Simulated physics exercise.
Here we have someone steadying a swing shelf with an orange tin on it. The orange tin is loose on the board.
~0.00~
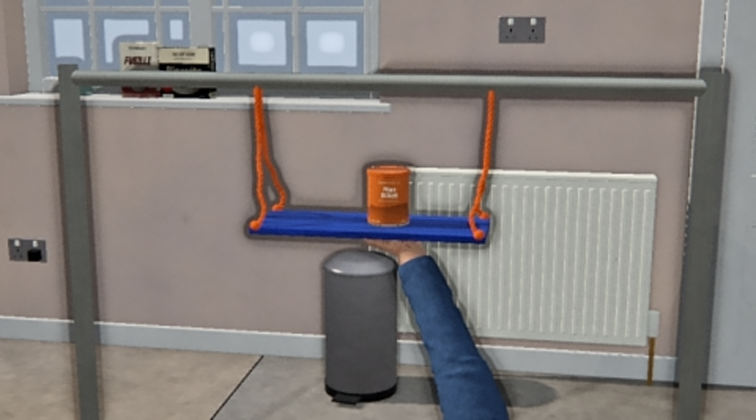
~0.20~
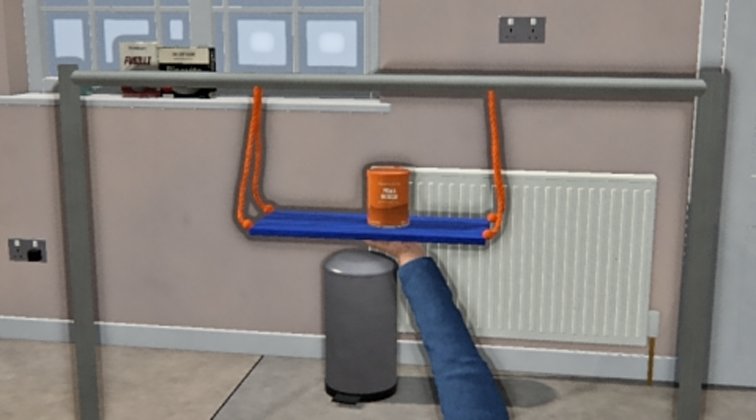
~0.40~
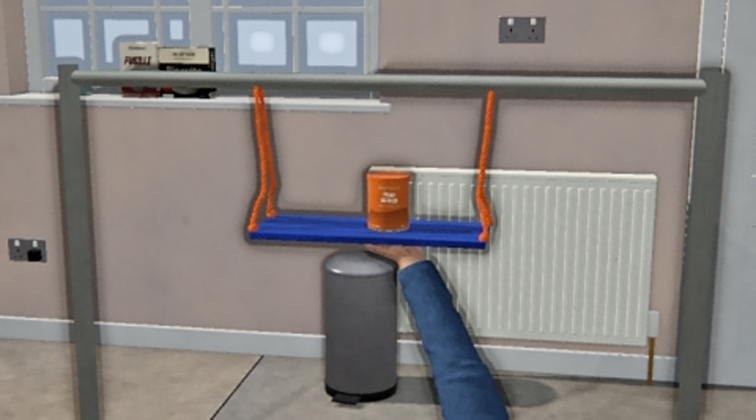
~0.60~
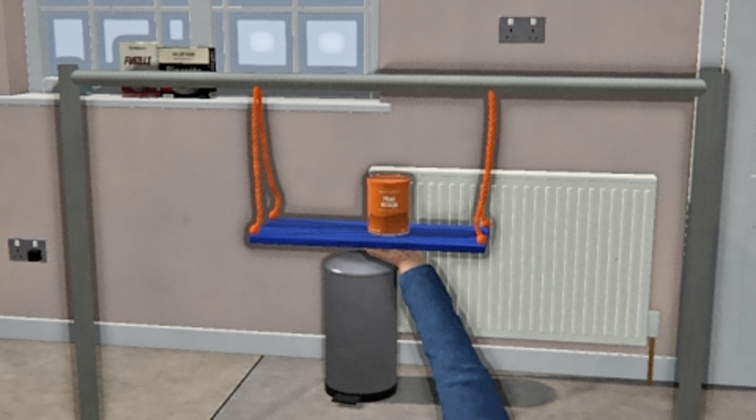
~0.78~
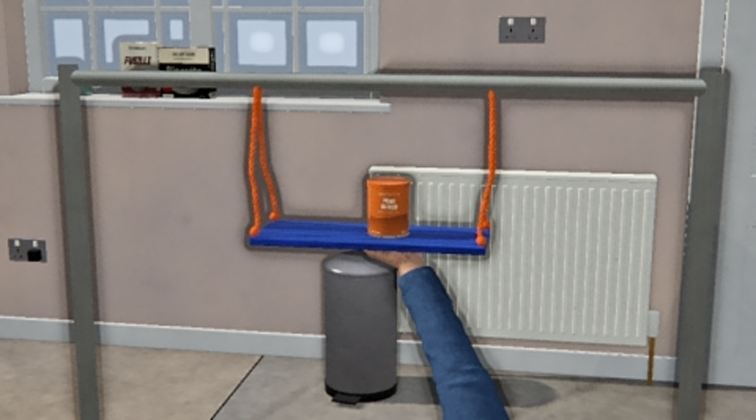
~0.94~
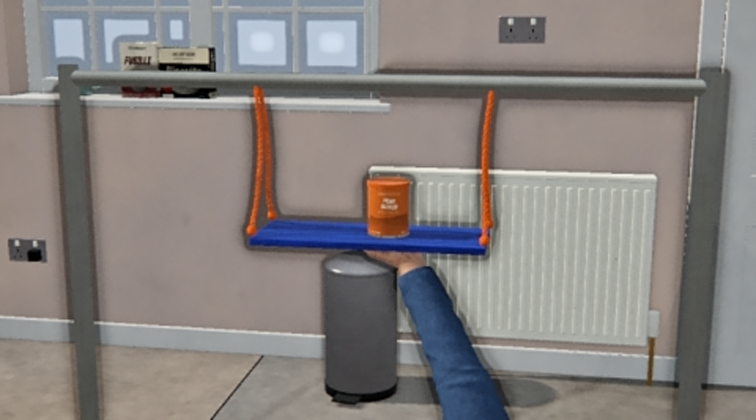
At first, a hand reaching up from below supports a blue shelf hung by slack, bent orange cords from a grey bar, with an orange tin standing on it. The hand, shelf and tin then sink slightly together, the cords wobbling and changing shape until they look nearly straight.
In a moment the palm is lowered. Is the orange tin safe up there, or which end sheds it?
In the end the orange tin keeps its place.
After 1.30 s, board level; tin on the board near (389, 210).
In the end, board level; tin on the board near (389, 210). The orange tin stays on the board.
